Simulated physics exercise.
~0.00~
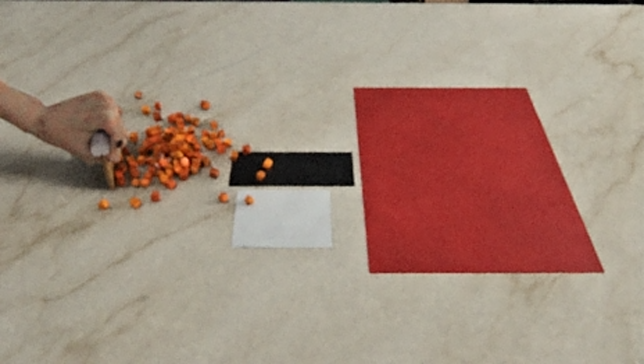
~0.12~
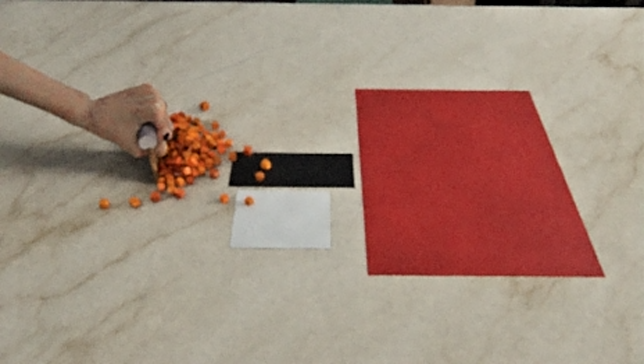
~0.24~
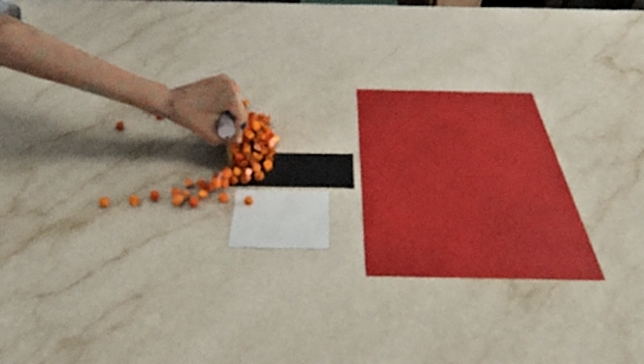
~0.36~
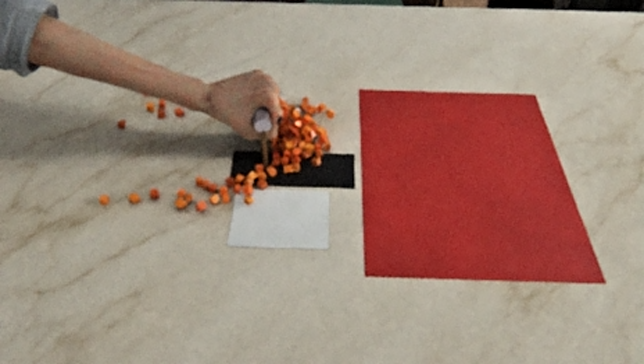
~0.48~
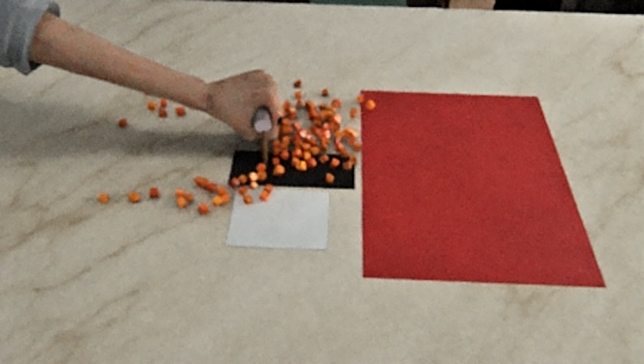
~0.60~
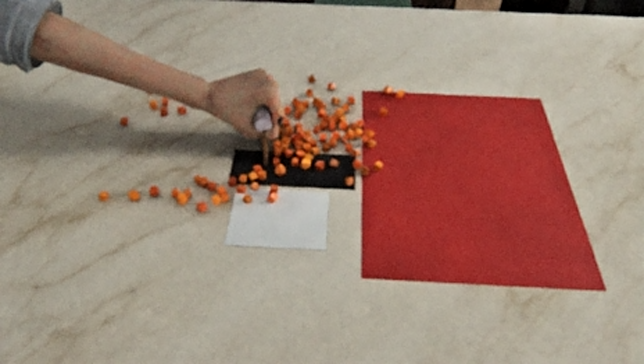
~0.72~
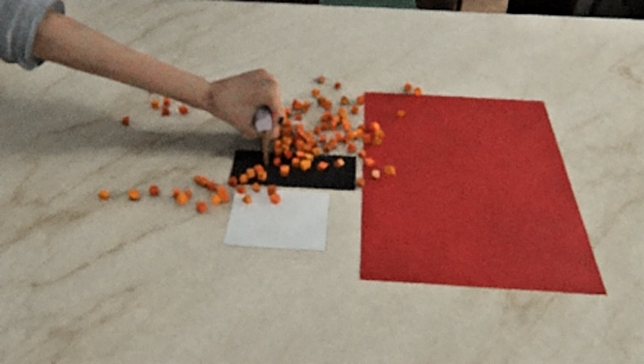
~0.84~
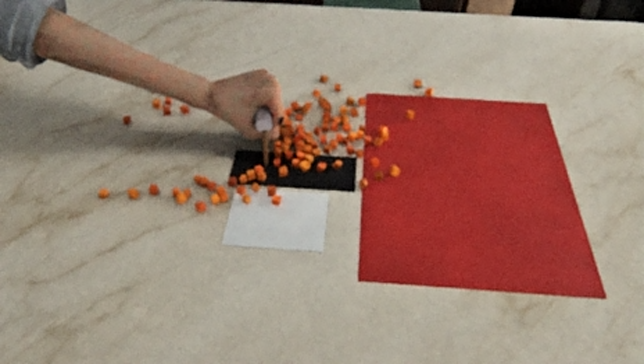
A hand holding a scraper pushes a heap of small orange carrot cubes from the left across a pale, marbled surface, seen from above at a slant. Ahead lie a black mat, a white mat just below it, and a large red mat to the right. The heap bunches against the blade and moves right onto the black mat, leaving a few cubes behind. The hand then stops near the black mat, and the cubes spread onward. A few reach the red mat's left edge, while most rest scattered off the mats.
